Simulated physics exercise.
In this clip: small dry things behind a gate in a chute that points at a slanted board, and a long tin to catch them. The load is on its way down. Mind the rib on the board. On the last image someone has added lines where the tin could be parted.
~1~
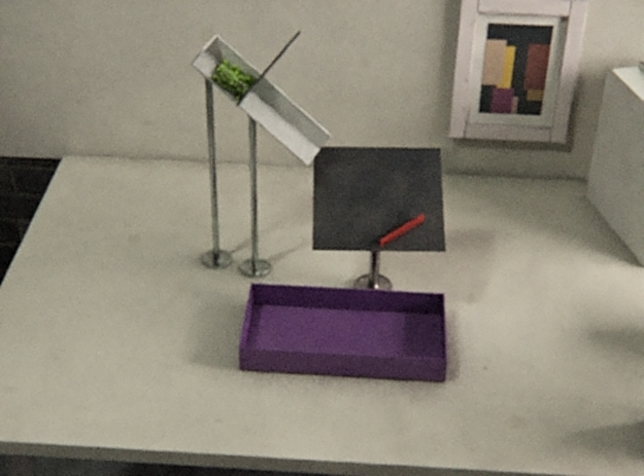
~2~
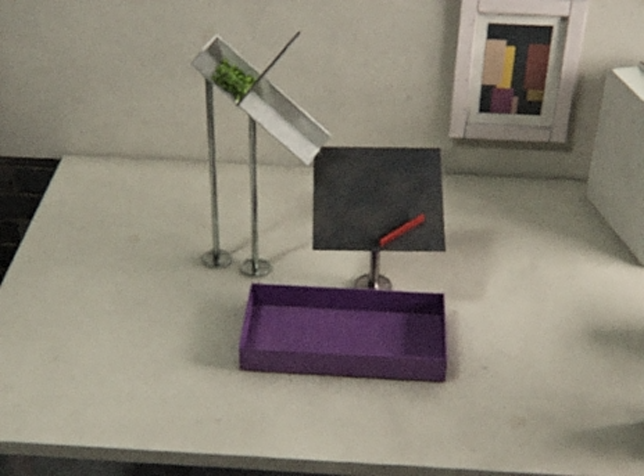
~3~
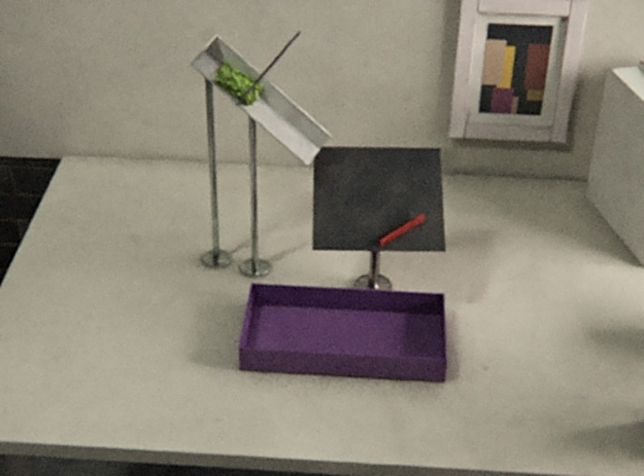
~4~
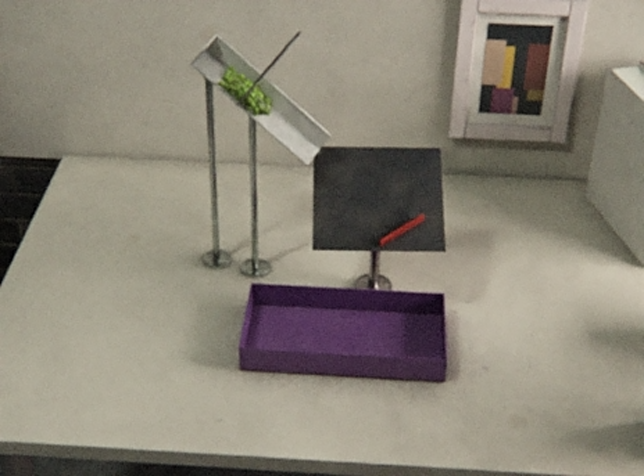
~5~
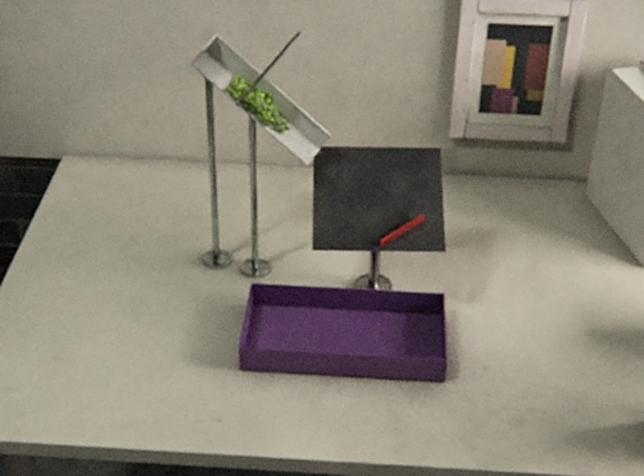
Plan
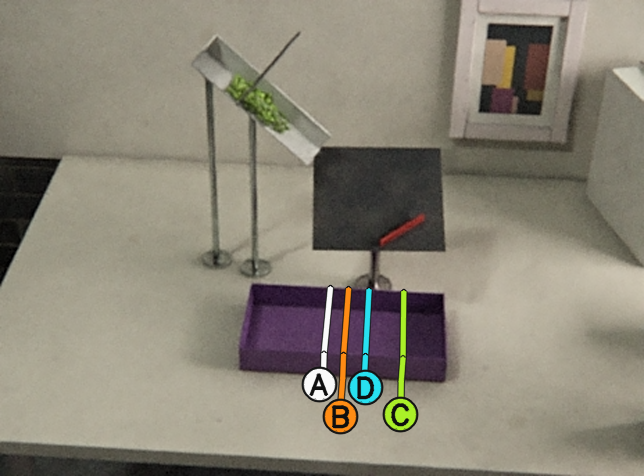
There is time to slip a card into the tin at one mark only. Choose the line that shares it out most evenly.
Best: D.
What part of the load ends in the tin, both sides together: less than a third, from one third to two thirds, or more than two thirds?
About that: More than two thirds.
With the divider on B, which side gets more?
The right side.
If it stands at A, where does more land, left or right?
More lands on the right.
On the marked copy, line A crosses the front rim at (324, 353); line B crosses the front rim at (343, 354); line C crosses the front rim at (403, 357); line D crosses the front rim at (365, 355).
With A, of what is caught, not one piece on the left of the divider, every piece on the right.
With B, of what is caught, about a tenth on the left of the divider, almost all on the right.
With C, of what is caught, almost all on the left of the divider, about a tenth on the right.
With D, of what is caught, roughly half on the left of the divider, roughly half on the right.
